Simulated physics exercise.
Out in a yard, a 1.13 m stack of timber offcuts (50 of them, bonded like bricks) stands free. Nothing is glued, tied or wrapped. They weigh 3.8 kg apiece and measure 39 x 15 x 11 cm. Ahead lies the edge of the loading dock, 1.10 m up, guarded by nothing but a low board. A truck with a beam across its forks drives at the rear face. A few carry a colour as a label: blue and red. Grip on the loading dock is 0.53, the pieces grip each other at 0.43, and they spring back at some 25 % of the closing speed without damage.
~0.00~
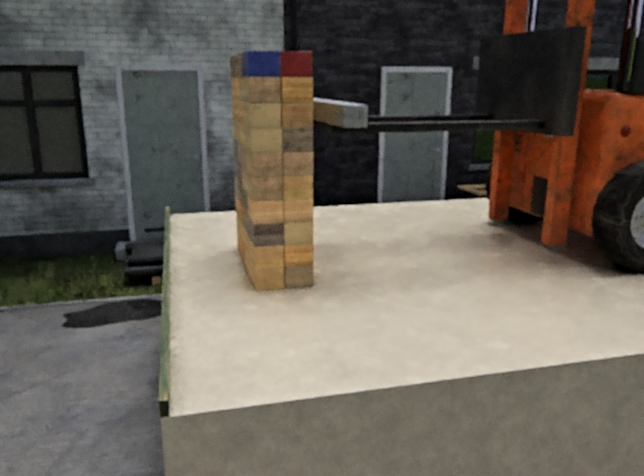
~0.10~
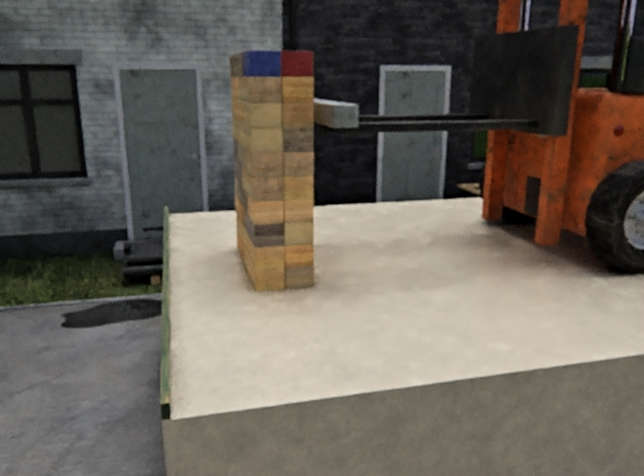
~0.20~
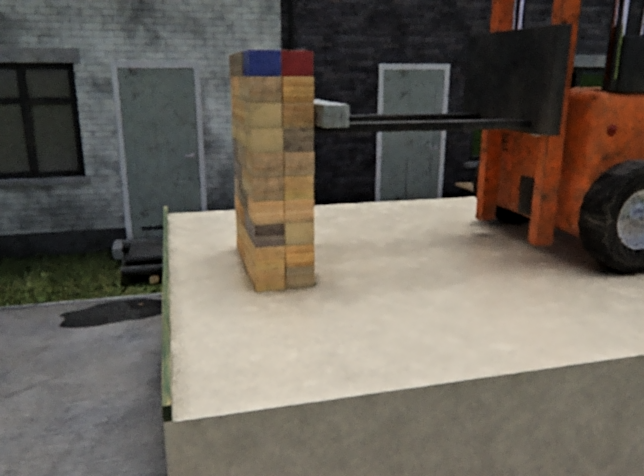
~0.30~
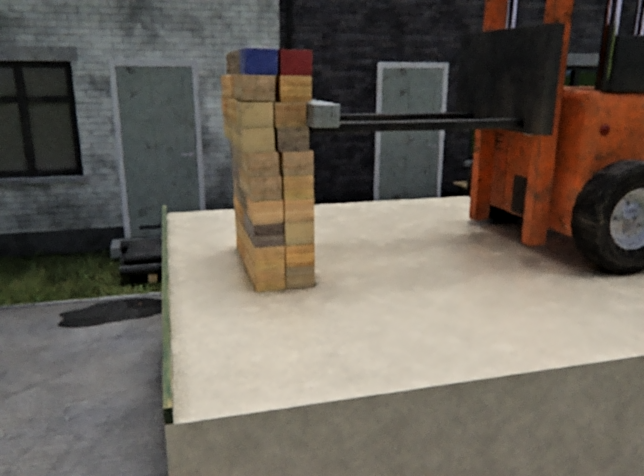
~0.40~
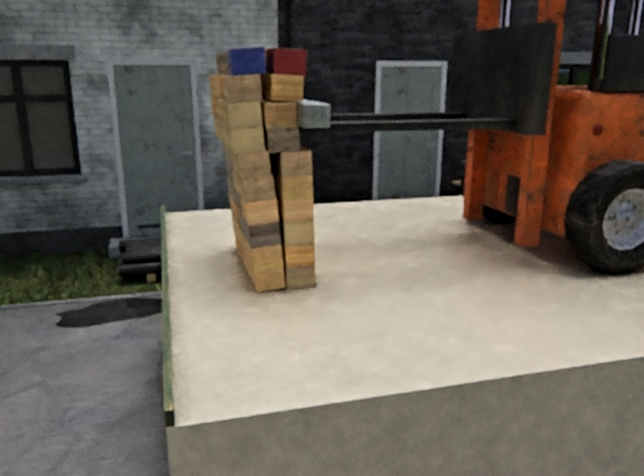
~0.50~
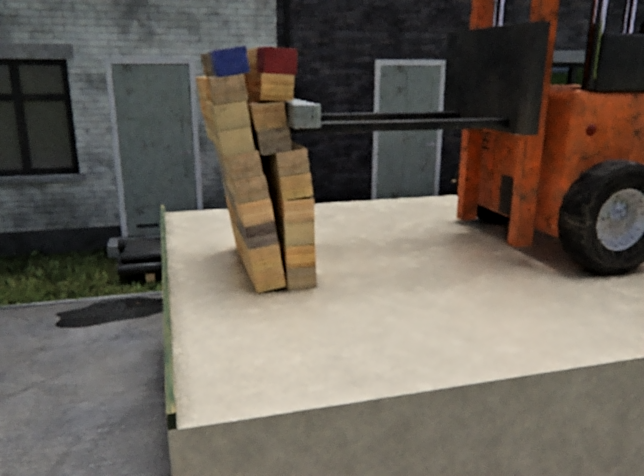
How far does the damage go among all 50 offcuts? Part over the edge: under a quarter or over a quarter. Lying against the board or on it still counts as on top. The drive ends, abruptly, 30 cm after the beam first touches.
The part is upwards of a quarter.
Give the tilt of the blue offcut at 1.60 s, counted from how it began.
Roughly 90°.
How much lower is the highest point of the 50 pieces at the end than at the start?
Some 46 cm lower.
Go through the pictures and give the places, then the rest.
In the first picture (places mark the middle of the side facing us; the camera moves round a little), beam (353, 116) 10 cm from the stack; blue offcut (265, 64); red offcut (297, 64); nothing disturbed.
The second picture shows beam (344, 116) 56 mm from the stack; blue offcut (265, 64).
The third picture shows beam (334, 116) 9 mm from the stack; blue offcut (265, 63).
The fourth picture shows beam (325, 116) 38 mm in; blue offcut (262, 62) shifted 16 mm; 23 disturbed, none over the edge.
The fifth picture shows beam (315, 116) 8 cm in; blue offcut (249, 61) leaning 4°; red offcut (291, 62) shifted 35 mm; steepest lean 5°, the offcut at (265, 235); 37 disturbed, none over the edge.
The sixth picture shows beam (305, 117) 13 cm in; blue offcut (231, 62) leaning 9°; red offcut (281, 61) shifted 8 cm; 39 disturbed, none over the edge.
After 0.78 s, none of the 50 offcuts over the edge, 38 disturbed; blue offcut leaning 23°, 51 mm lower; red offcut shifted 21 cm.
After 1.08 s, none of the 50 offcuts over the edge, 38 disturbed; red offcut on its side; blue offcut leaning 54°, 44 cm lower.
After 1.60 s, 22 of the 50 offcuts over the edge; red offcut on its side; blue offcut on its side.
By the end (2.0 s), 24 of the 50 offcuts over the edge; blue offcut on its side; red offcut leaning 17°, 2.08 m lower. That is 48 per cent.
